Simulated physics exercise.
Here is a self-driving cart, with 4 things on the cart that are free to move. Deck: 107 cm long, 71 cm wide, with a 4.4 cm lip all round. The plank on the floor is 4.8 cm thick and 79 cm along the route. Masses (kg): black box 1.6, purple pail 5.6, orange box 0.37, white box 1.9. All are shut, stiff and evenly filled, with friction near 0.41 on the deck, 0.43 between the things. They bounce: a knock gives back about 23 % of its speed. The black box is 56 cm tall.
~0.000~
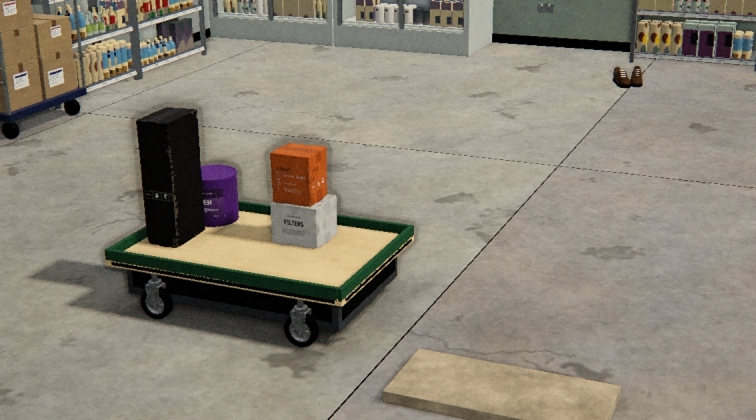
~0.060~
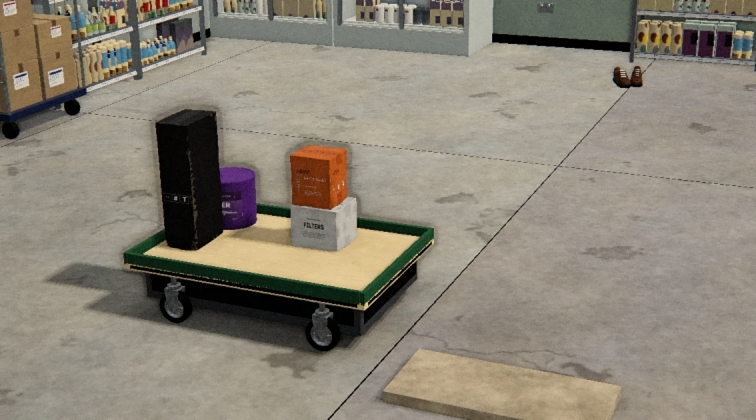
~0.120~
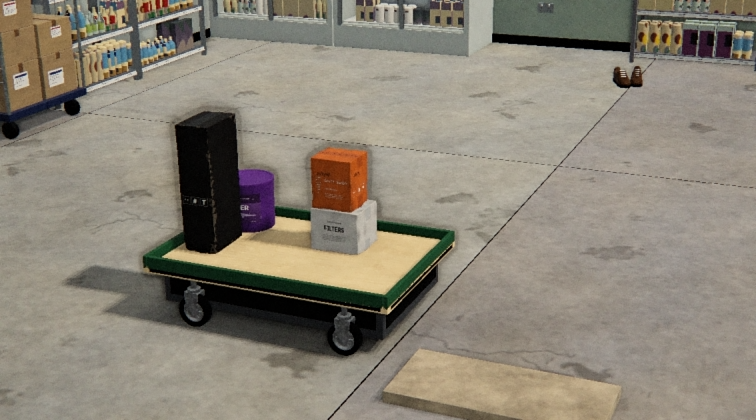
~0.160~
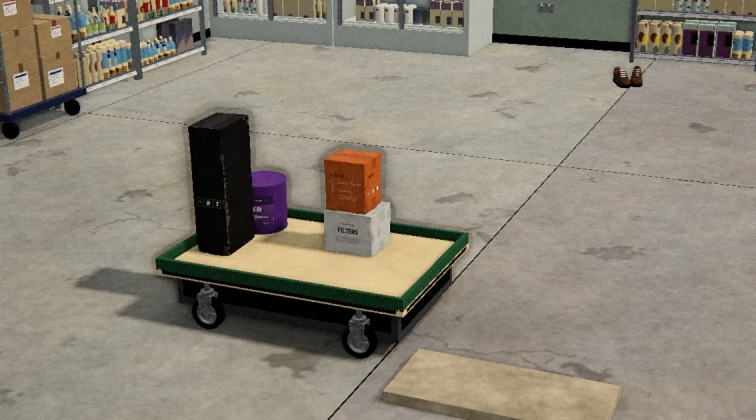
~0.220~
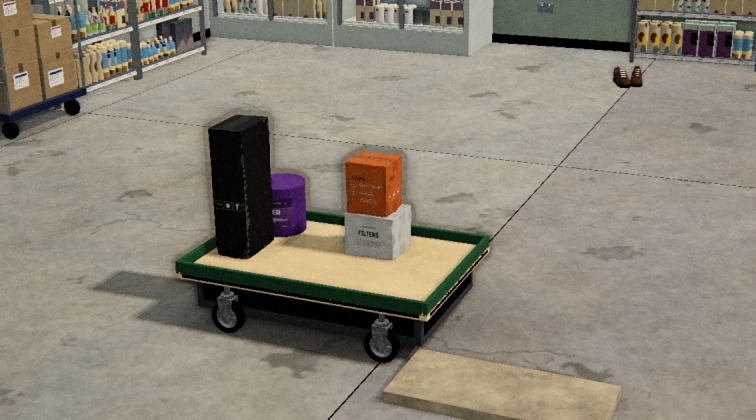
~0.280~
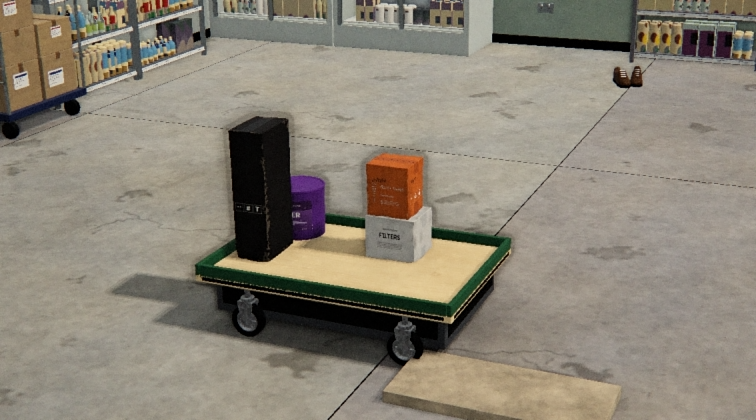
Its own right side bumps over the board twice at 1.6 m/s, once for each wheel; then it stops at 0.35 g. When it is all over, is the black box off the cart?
The black box remains on the deck.
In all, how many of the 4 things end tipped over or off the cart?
That comes to 1.
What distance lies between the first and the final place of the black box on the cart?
About 66 cm.
Around 0.78 s, 125 cm covered; black box at 3° to upright near (446, 192); orange box shifted 6 cm; purple pail at 4° to upright.
Around 1.28 s, 205 cm covered; black box at 23° to upright near (679, 234); orange box shifted 8 cm; purple pail shifted 3 cm.
Around 1.88 s, 258 cm covered, stopped; black box on its side; orange box shifted 8 cm; white box shifted 5 cm.
Finally (3.7 s), on their side or leaning hard on the cart, black box; the other 3 still in place (within 10 cm).
